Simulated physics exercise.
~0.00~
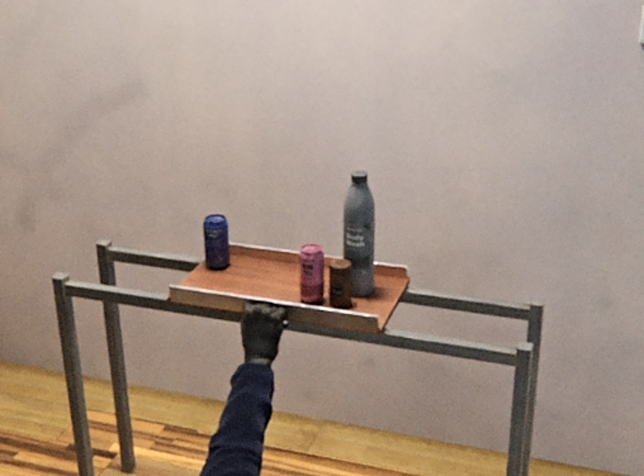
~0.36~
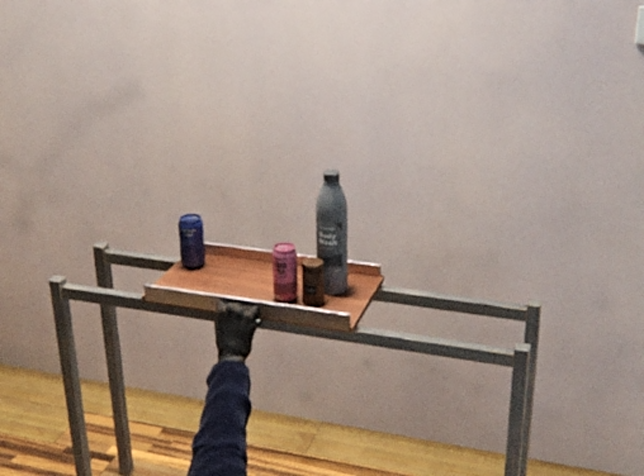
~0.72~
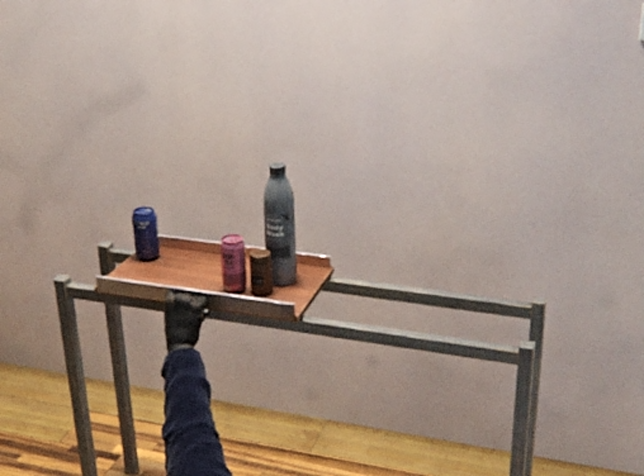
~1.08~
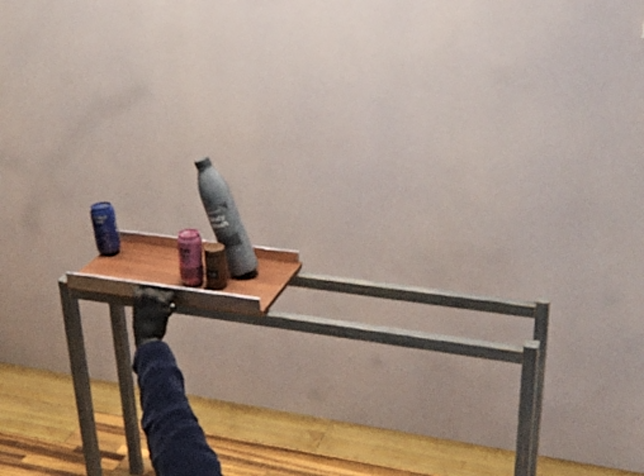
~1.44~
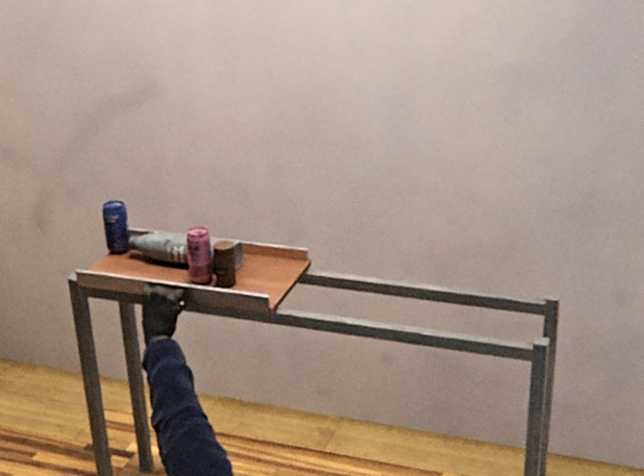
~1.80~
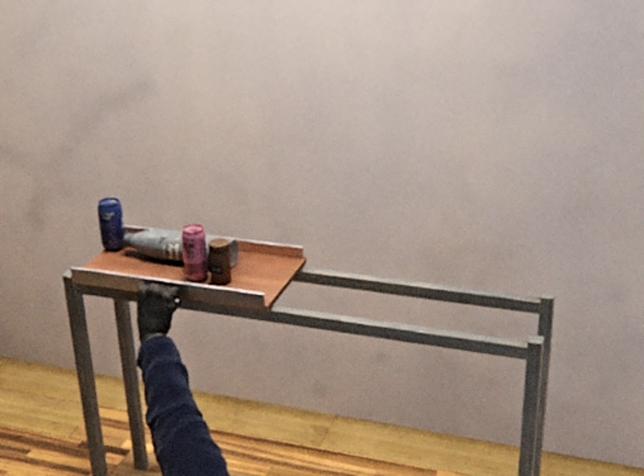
The clip shows a gloved hand sliding a wooden tray holding a blue can, a pink can, a small brown shaker and a tall grey bottle leftward along two rails; the bottle tips left and ends lying on the tray, while the others stay upright.
